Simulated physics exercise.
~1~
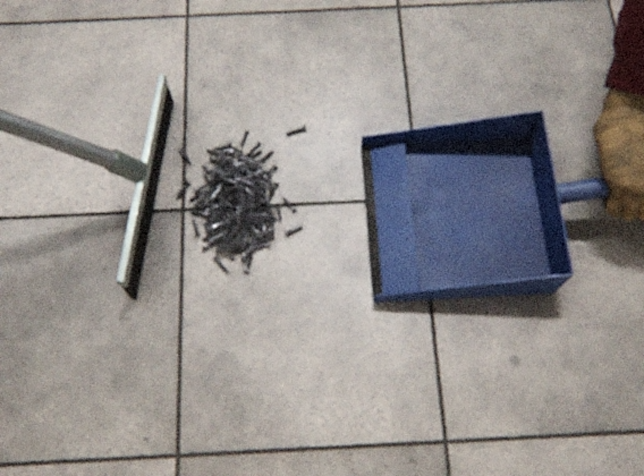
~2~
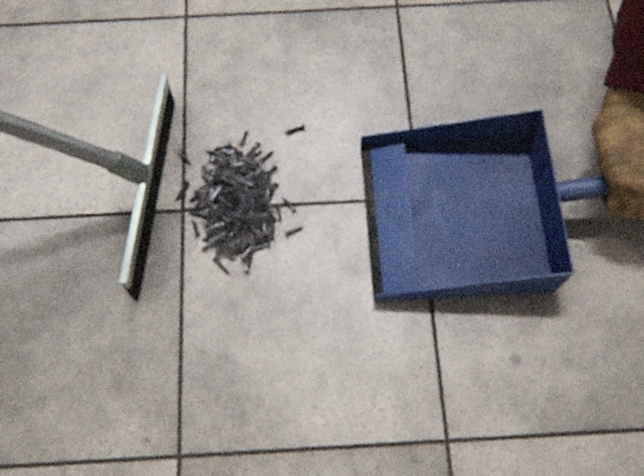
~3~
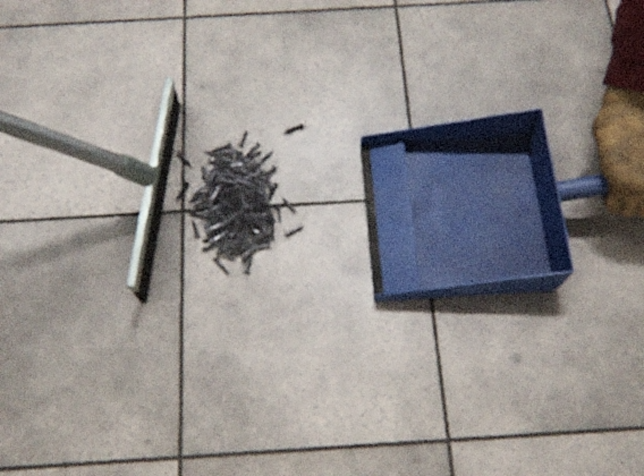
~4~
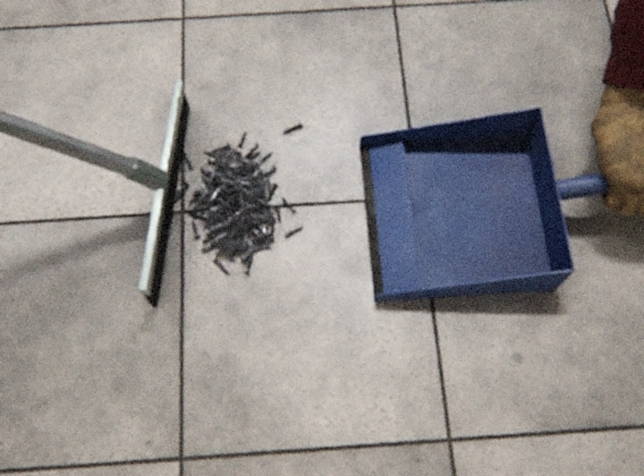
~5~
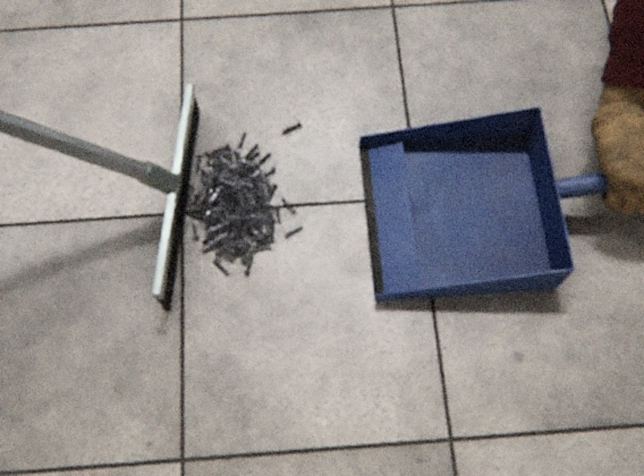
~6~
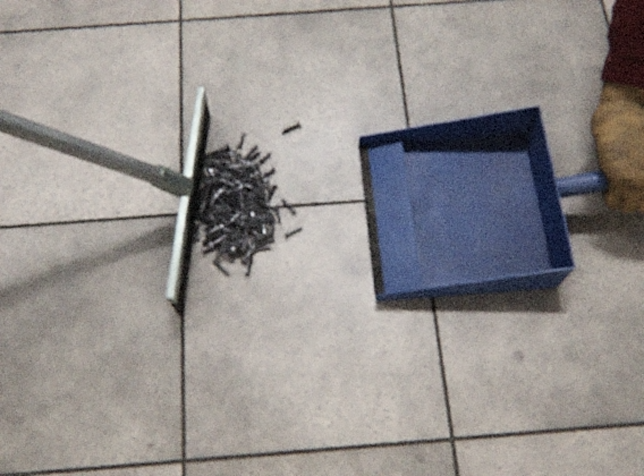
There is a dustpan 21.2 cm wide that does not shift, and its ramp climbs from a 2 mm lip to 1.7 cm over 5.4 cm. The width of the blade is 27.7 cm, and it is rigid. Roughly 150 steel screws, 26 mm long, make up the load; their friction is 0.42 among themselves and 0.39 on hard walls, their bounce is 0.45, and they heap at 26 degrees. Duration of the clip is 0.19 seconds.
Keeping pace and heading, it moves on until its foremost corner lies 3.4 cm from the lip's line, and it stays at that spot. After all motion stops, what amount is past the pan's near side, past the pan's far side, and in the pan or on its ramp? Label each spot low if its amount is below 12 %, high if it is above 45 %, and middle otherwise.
Past the pan's near side: Low, past the pan's far side: Low, in the pan or on its ramp: Low.
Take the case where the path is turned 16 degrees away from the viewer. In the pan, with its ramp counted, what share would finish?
Roughly 5 percent.
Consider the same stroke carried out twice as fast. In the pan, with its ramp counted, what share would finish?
Some 35 %.
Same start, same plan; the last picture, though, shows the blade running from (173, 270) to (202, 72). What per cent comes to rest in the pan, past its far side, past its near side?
Pan: 0, far side: 20, near side: 0.
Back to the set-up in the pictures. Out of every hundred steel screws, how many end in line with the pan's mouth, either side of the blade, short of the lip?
I'd estimate close to 85 per cent.
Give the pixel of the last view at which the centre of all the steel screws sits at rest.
Somewhere near (351, 226) in the last picture.
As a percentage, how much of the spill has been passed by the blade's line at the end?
Some 0 percent of it.
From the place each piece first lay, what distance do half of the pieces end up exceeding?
I'd say close to 16 cm.
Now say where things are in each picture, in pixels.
In the first picture, blade from (123, 282) to (163, 82), moved 0.0 cm, 0 of the pieces shifted so far; middle of the pieces at (241, 202); pan at (470, 216).
In the second picture, blade from (126, 284) to (165, 83), moved 0.3 cm, 0 of the pieces shifted so far; middle of the pieces at (241, 202).
In the third picture, blade from (133, 286) to (170, 85), moved 1.2 cm, 1 of the pieces shifted so far; middle of the pieces at (240, 203).
In the fourth picture, blade from (145, 290) to (180, 88), moved 2.6 cm, 2 of the pieces shifted so far; middle of the pieces at (240, 203).
In the fifth picture, blade from (159, 295) to (191, 92), moved 4.2 cm, 3 of the pieces shifted so far; middle of the pieces at (240, 204).
In the sixth picture, blade from (172, 298) to (202, 95), moved 5.7 cm, 19 of the pieces shifted so far; middle of the pieces at (241, 205); pan at (469, 213).
Then, 0.21 s after the last picture, middle of the blade 13 cm from the lip; 0 % over the lip, far side 5 %, near side 0 %.
Then, 0.34 s after the last picture, middle of the blade 8 cm from the lip; 0 % over the lip, far side 5 %, near side 0 %.
Then, 0.61 s after the last picture, middle of the blade 5 cm from the lip; 10 % over the lip, far side 5 %, near side 5 %.
In the end, near side 5 %, far side 5 %, pan 10 %, in front of the lip or behind the blade 85 %.
